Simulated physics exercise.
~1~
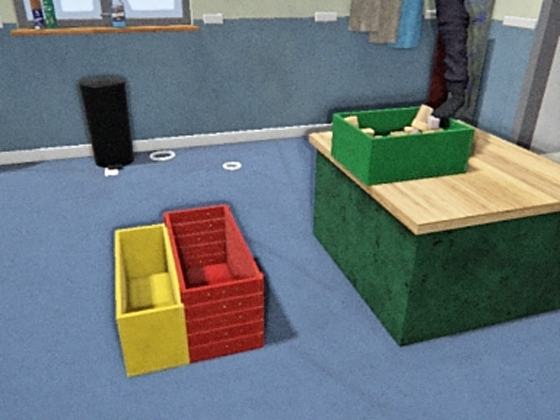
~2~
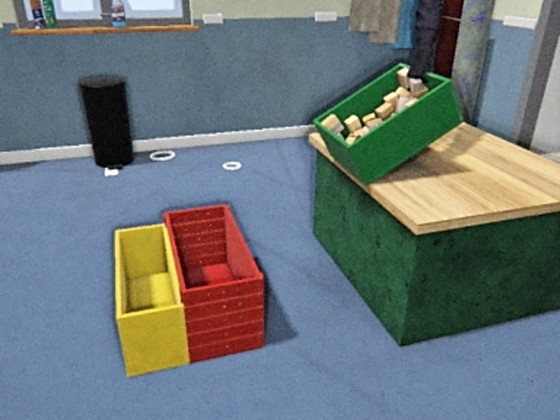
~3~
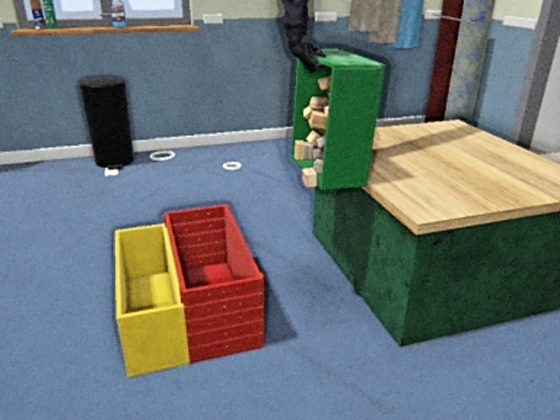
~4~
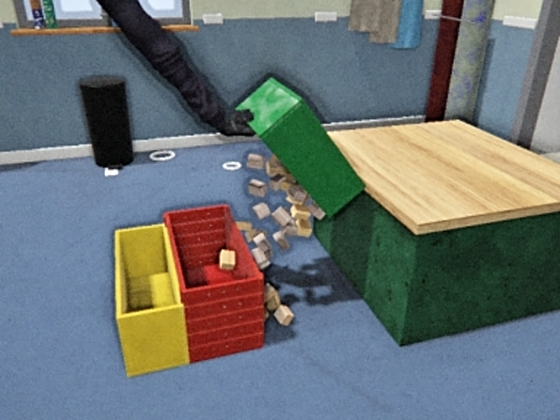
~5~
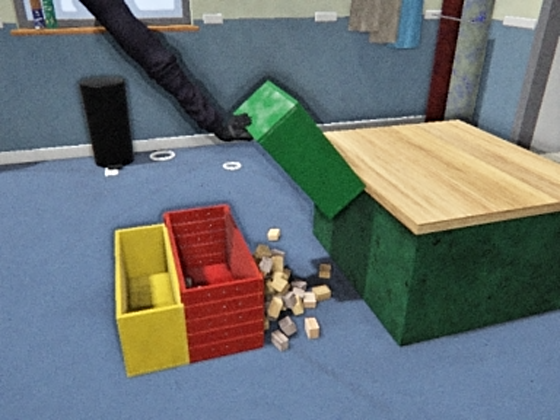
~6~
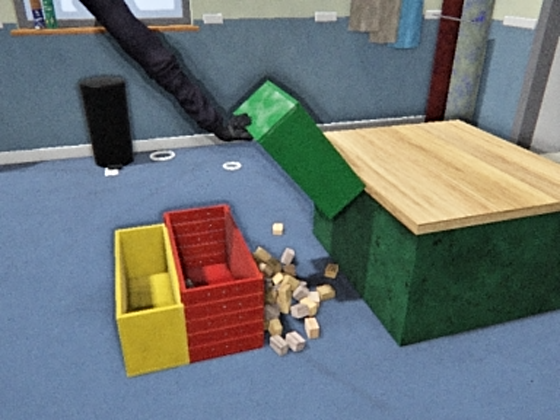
In a blue-floored room, a dark-sleeved arm tipped a green crate of small wooden blocks over the edge of a bench, and nearly all of them tumbled onto the floor beside the red box, leaving the yellow trough empty.
